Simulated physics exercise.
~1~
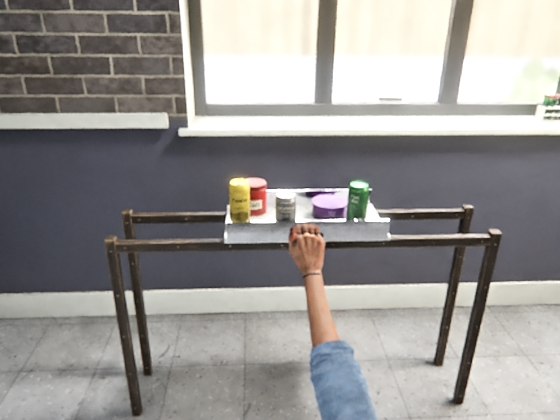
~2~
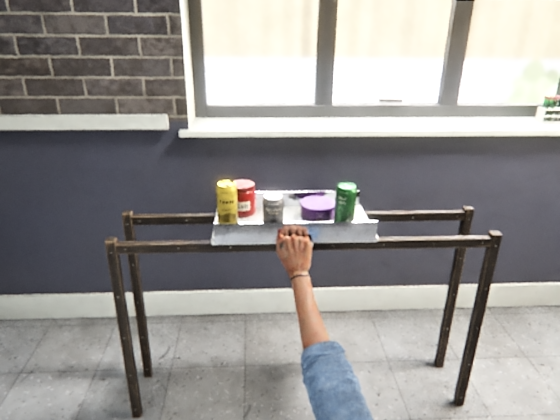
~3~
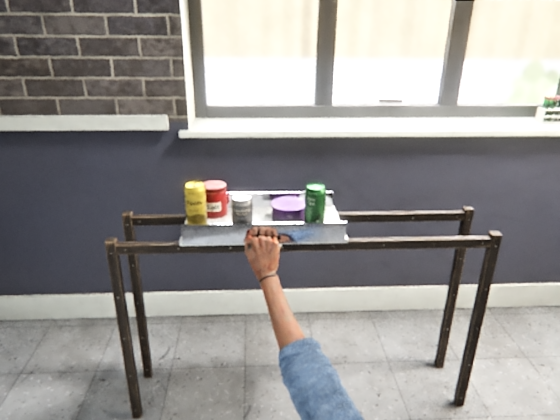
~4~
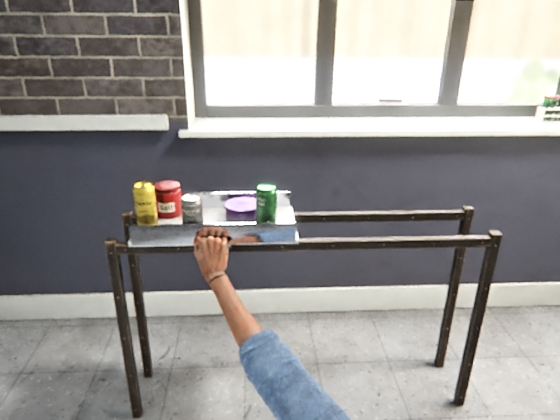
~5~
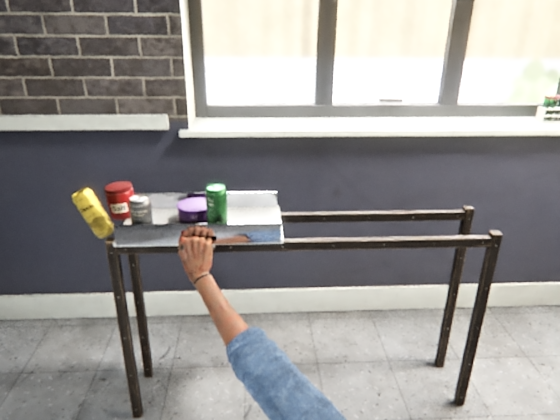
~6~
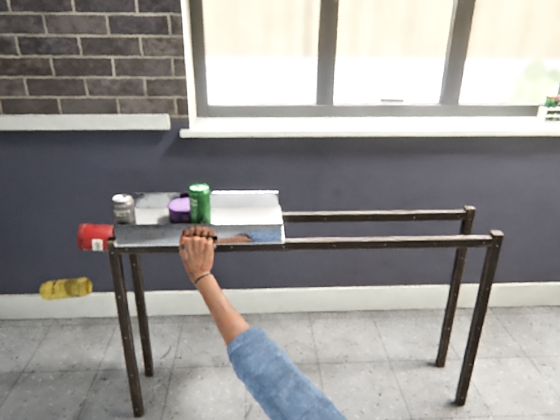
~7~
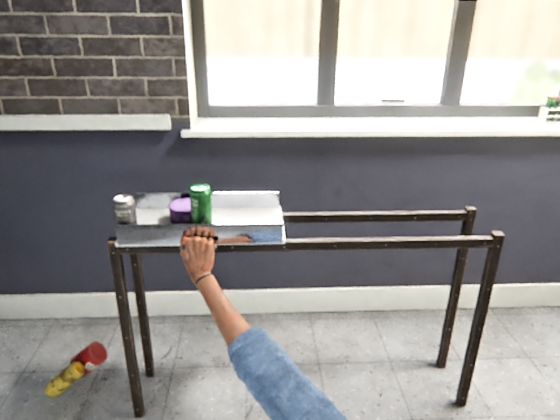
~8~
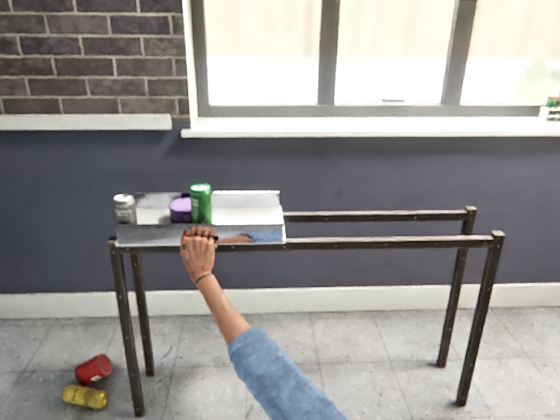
A hand in a blue denim sleeve holds the front edge of a pale tray resting on a dark, long-legged frame, seen from the front and slightly above, before a grey wall with brick and windows. On the tray, from left to right, stand a yellow can, a red jar, a grey can, a purple tub and a green can. The hand slides the tray left until it stops at the frame's end. The containers keep sliding, and the yellow can tips over the left edge, followed by the red jar. Both end on the tiled floor, while the grey can, purple tub and green can remain on the tray.
